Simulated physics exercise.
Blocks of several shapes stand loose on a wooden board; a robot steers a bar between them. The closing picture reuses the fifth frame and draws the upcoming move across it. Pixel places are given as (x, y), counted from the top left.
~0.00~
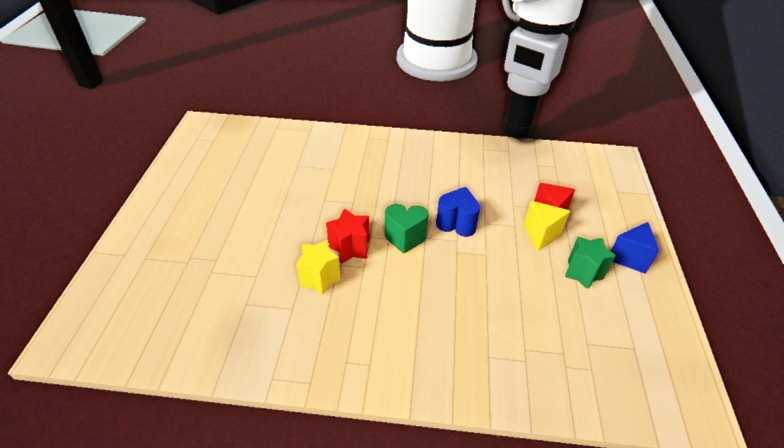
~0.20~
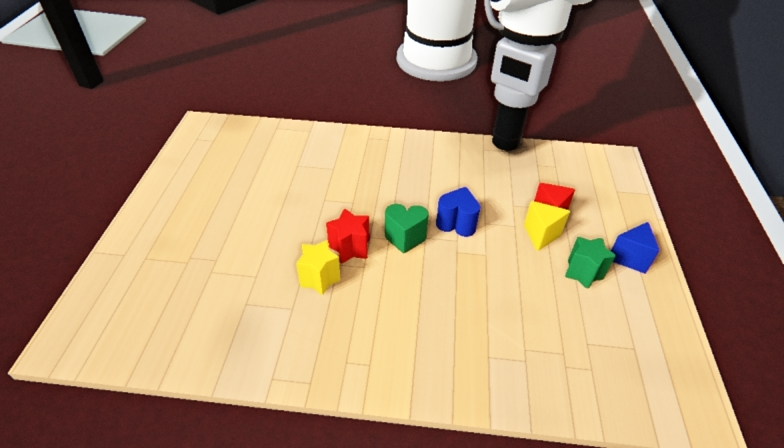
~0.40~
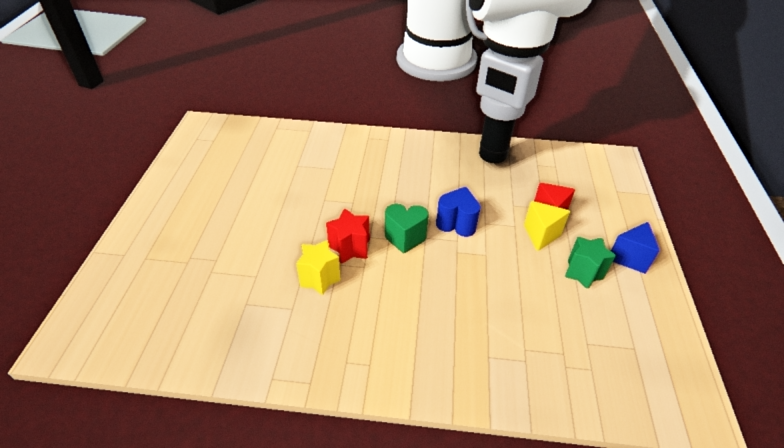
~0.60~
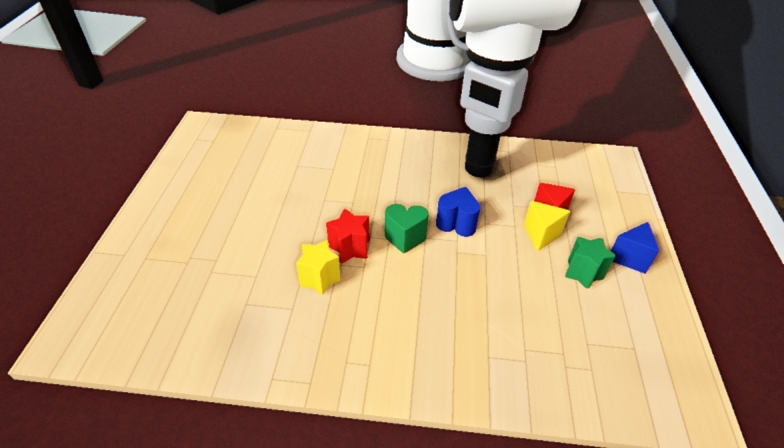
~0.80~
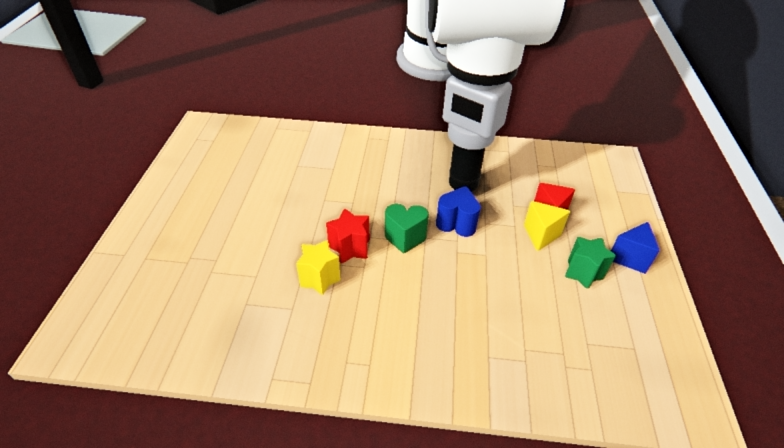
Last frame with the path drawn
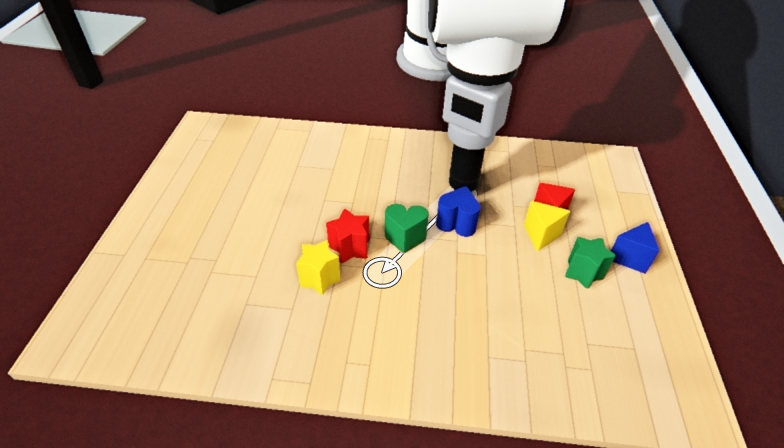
At the start, red, yellow, green and blue blocks of several shapes stand on a wooden board, with a robot arm's dark bar at the far edge. The bar then moves steadily toward the viewer and to the left, ending right behind the blue heart-shaped block, while the blocks stay still.
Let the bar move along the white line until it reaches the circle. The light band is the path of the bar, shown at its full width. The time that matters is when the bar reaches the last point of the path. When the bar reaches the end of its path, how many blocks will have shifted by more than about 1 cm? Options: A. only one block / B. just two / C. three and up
The answer is C.
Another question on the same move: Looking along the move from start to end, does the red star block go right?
My answer is yes.
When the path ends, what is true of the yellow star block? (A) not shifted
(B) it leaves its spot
(A)
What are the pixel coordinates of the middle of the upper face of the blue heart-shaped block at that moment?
The blue heart-shaped block ends near (460, 216).
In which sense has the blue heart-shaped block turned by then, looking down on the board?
Bird's-eye view: Counterclockwise.
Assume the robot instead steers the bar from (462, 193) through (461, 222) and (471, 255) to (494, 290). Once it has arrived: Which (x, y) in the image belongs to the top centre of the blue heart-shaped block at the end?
It comes to (444, 238).
The drawn path runs from (462, 193) directly to (382, 272).
The first path, step by step. One third of the way, bar (439, 208); blue heart-shaped block (459, 213), turned 15° anticlockwise.
Two thirds of the way, bar (412, 234); red star block (343, 223); green heart-shaped block (378, 227), turned 40° clockwise; blue heart-shaped block (460, 216), turned 25° anticlockwise.
At the end, bar (382, 263); yellow star block not moved; red star block (329, 221), turned 40° clockwise; green heart-shaped block (350, 244), turned 95° clockwise; blue heart-shaped block (460, 216), turned 25° anticlockwise.
